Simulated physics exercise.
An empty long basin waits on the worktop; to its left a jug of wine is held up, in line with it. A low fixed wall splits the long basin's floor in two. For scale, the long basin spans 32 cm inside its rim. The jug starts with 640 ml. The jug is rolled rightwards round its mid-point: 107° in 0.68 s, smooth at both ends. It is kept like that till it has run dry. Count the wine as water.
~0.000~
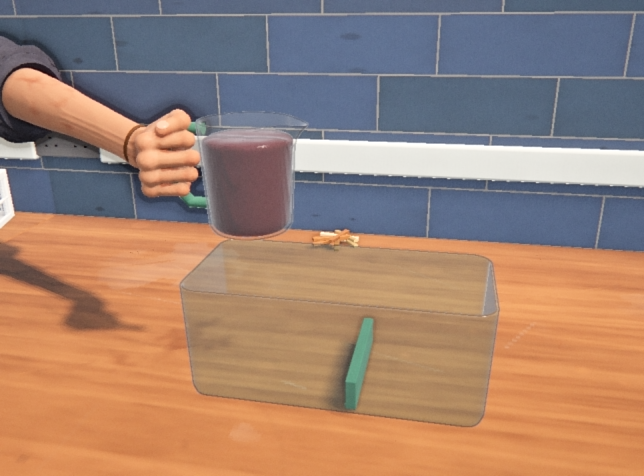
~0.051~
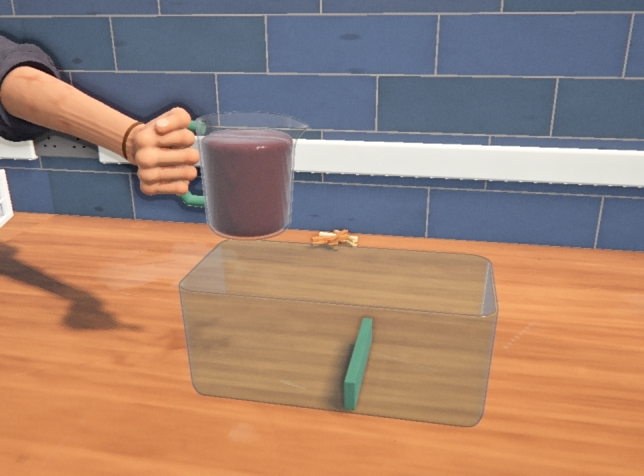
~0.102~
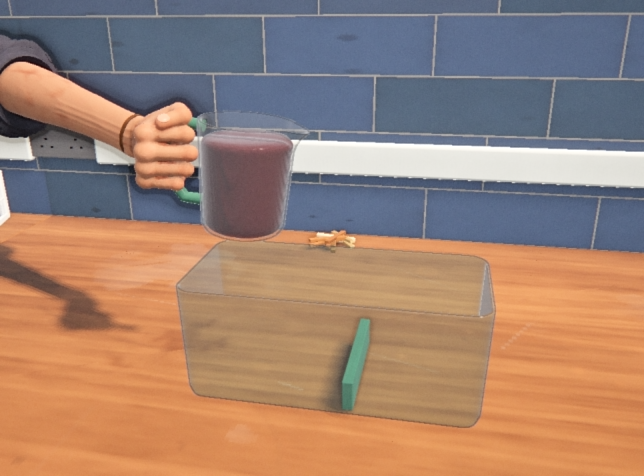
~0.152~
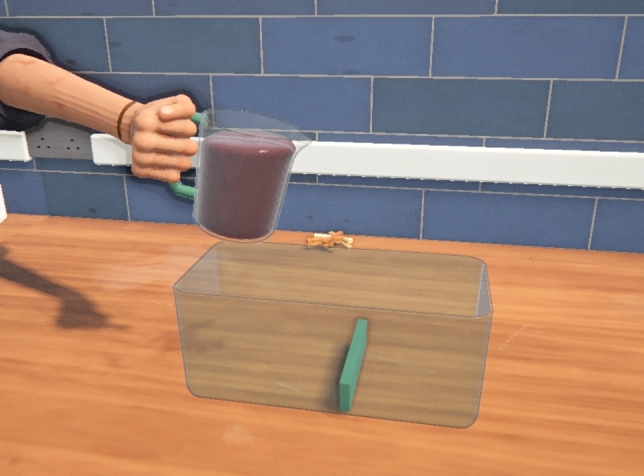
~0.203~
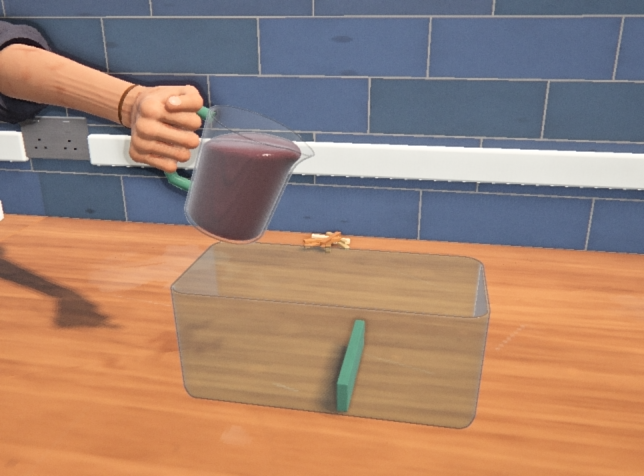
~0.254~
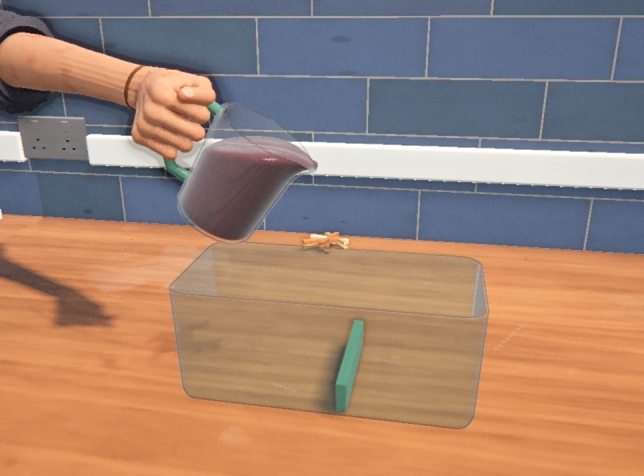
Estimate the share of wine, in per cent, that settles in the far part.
About 56 per cent.
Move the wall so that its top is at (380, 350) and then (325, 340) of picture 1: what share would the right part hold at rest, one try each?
First 15, then 95 per cent.
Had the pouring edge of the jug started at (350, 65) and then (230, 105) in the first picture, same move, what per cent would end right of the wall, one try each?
In turn about 85 and 10 per cent.
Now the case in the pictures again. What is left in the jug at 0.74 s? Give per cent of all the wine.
Near 12 in a hundred.
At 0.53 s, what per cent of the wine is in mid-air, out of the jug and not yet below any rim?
Some 20 per cent.
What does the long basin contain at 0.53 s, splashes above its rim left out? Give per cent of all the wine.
About 24 per cent.
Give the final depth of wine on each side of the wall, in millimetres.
Some 10 mm on the left and 20 mm on the right.
Then, 0.53 s in, the tilt is 95° and 56 per cent is still to pour, 5 is left of the wall and 19 right of it.
Then, 0.74 s in, the tilt is 107° and 12 per cent is still to pour, 31 is left of the wall and 48 right of it.
Then, 0.95 s in, the tilt is 107° and 1 per cent is still to pour, 42 is left of the wall and 56 right of it.
Then, 1.18 s in, the tilt is 107° and 0 per cent is still to pour, 43 is left of the wall and 56 right of it.
Finally, 43 per cent lies left of the wall, 56 right of it and 1 outside.
